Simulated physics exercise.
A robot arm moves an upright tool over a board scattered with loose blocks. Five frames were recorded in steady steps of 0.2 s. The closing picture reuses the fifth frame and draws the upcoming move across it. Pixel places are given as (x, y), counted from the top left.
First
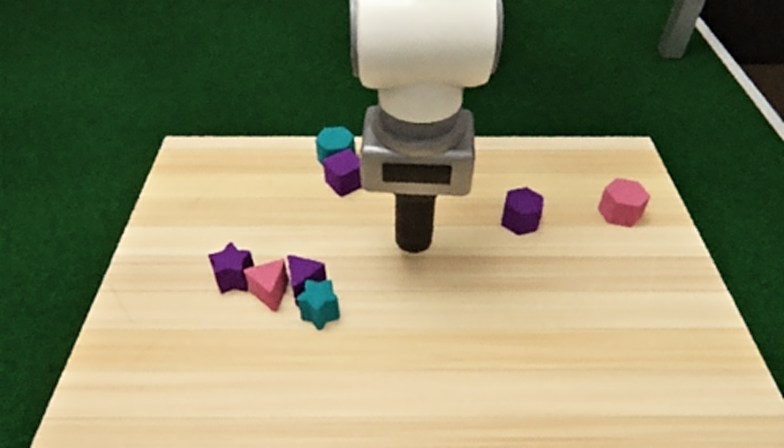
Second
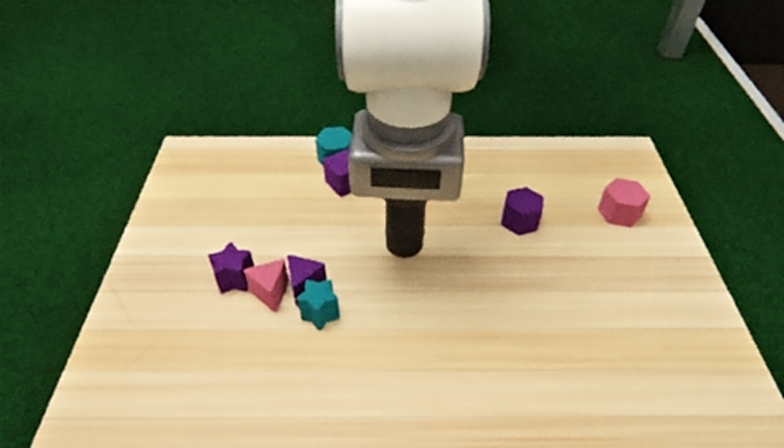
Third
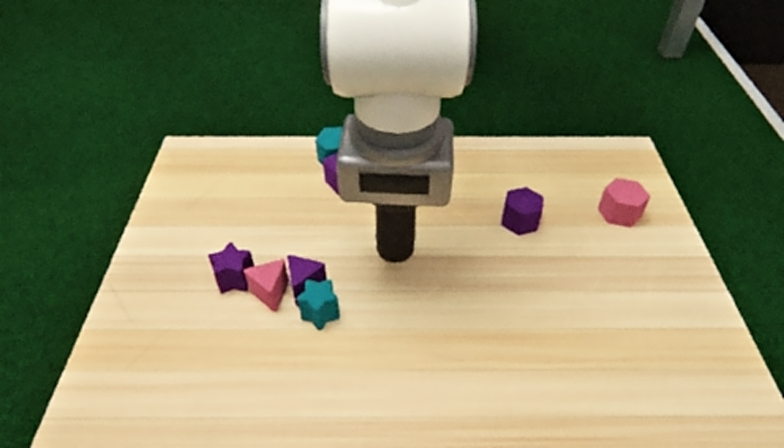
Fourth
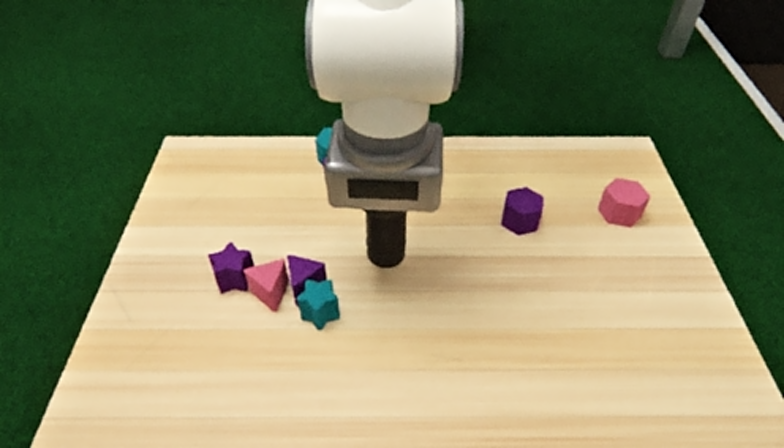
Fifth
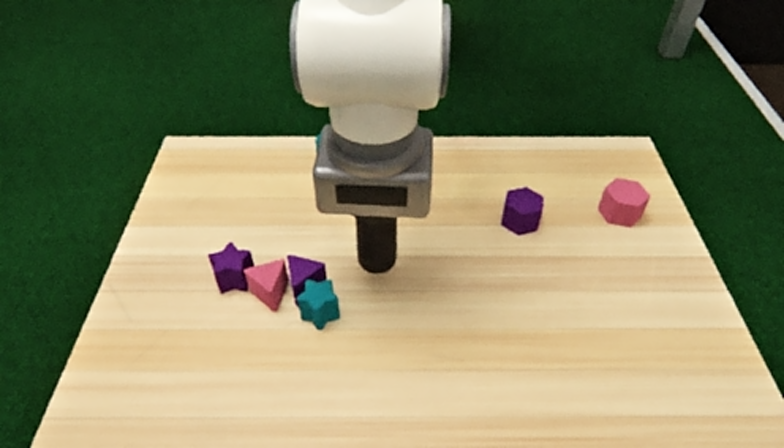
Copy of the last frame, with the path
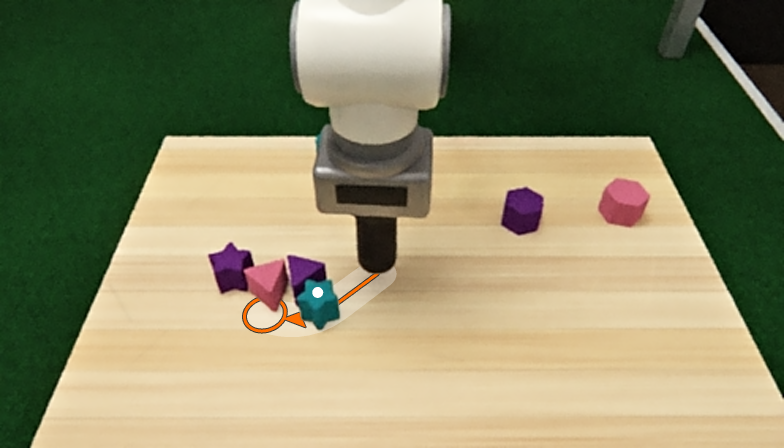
A robot arm holding a dark upright tool moved slowly a short way left and slightly toward the viewer over a wooden board, gradually blocking the view of two blocks behind it, while the scattered blocks stayed still.
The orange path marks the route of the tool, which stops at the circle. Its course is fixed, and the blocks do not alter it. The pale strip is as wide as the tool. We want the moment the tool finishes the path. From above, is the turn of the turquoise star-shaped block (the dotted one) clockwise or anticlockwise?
Its spin: Anticlockwise.
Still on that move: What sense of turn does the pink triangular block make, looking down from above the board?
From above, it turns clockwise.
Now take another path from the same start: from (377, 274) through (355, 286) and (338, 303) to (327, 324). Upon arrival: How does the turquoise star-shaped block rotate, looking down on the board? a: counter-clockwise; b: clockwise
It's b.
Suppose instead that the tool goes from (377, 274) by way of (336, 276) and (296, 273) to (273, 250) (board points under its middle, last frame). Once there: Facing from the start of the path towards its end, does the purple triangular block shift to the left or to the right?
It goes toward the left-hand side.
The drawn path runs from (377, 274) through (346, 297) and (308, 318) to (265, 314); the dot is on the turquoise star-shaped block.
On the path given first. One third of the way, tool at (343, 285); turquoise star-shaped block at (311, 295), turned 15° anticlockwise.
Two thirds of the way, tool at (305, 305); turquoise star-shaped block at (272, 317), turned 20° anticlockwise.
At the end, tool at (261, 301); purple star-shaped block not moved; pink triangular block at (255, 267), turned 50° clockwise; purple triangular block at (295, 267), turned 40° clockwise; turquoise star-shaped block at (245, 323), turned 55° anticlockwise.
